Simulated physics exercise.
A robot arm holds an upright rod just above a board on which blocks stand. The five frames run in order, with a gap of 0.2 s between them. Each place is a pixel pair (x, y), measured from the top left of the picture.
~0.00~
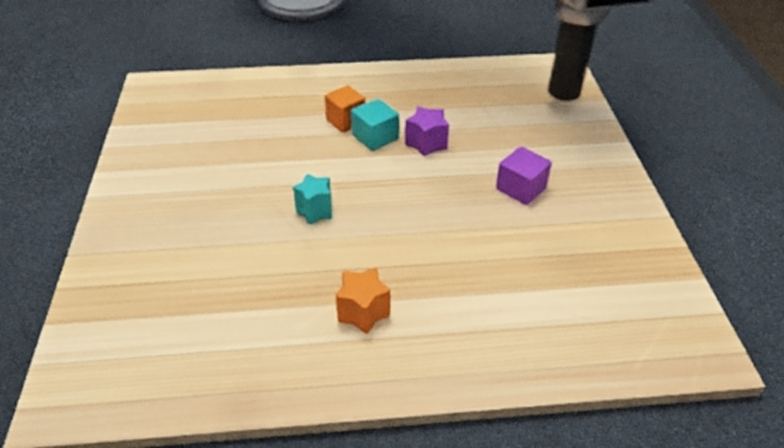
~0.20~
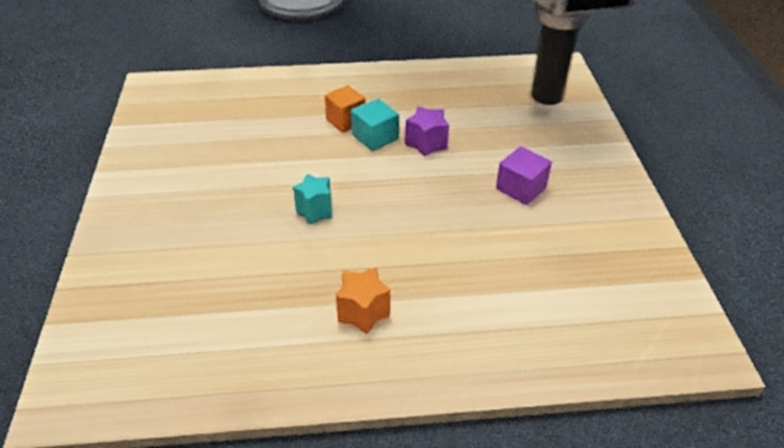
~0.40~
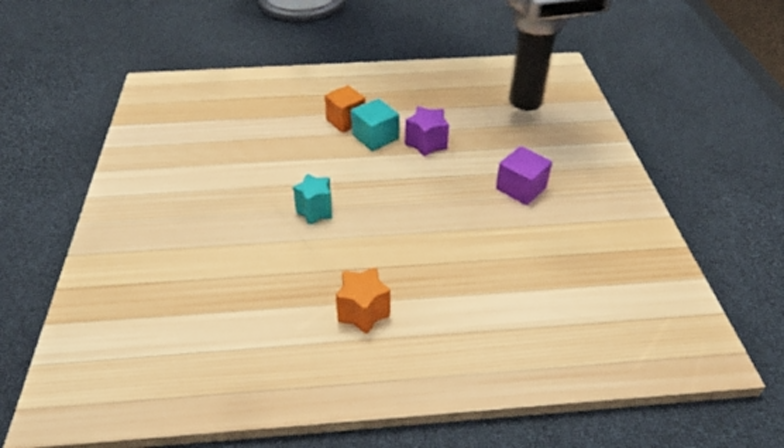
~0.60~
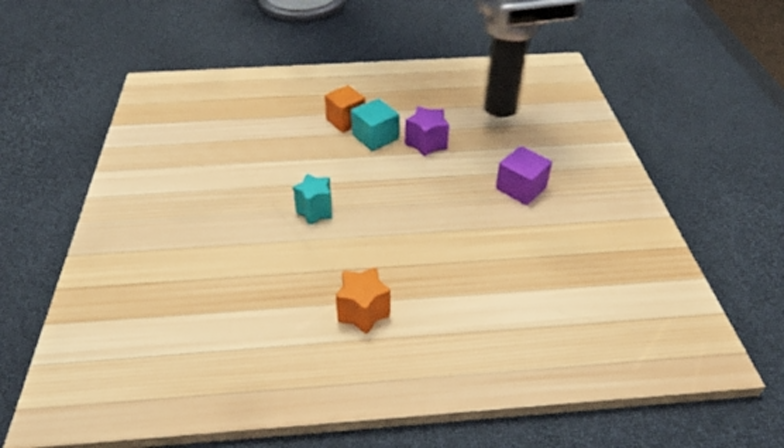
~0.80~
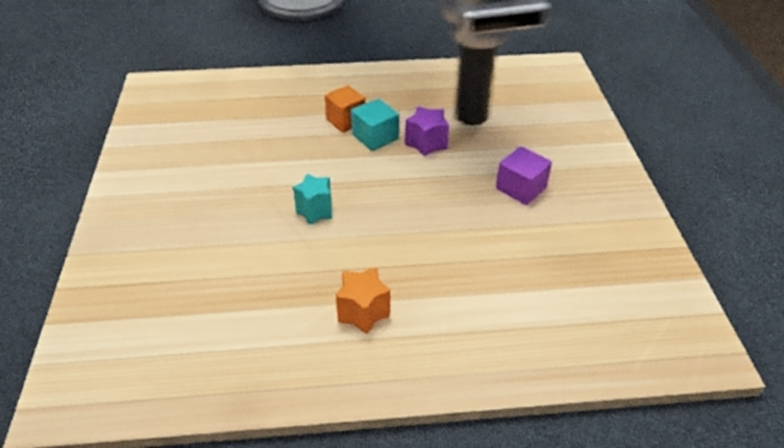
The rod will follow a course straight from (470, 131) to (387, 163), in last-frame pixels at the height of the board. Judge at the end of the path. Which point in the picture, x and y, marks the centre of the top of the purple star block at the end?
Its top middle is near (352, 142).
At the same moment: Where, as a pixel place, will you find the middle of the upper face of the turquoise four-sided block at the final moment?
It should be at about (333, 118).
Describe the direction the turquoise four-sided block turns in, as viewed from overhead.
Prediction: Clockwise.
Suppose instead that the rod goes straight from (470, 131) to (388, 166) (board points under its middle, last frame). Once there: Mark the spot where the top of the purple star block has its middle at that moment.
It ends at (352, 142).
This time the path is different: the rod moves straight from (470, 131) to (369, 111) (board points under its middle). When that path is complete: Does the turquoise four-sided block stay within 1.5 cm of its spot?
Final answer: Yes.
The first path, step by step. One third of the way, rod at (444, 126); purple star block at (411, 121).
Two thirds of the way, rod at (416, 136); orange four-sided block at (341, 94), turned 20° clockwise; turquoise four-sided block at (350, 114), turned 35° clockwise; purple star block at (382, 131).
At the end, rod at (387, 147); orange four-sided block at (340, 94), turned 30° clockwise; turquoise four-sided block at (333, 118), turned 75° clockwise; purple star block at (352, 142).
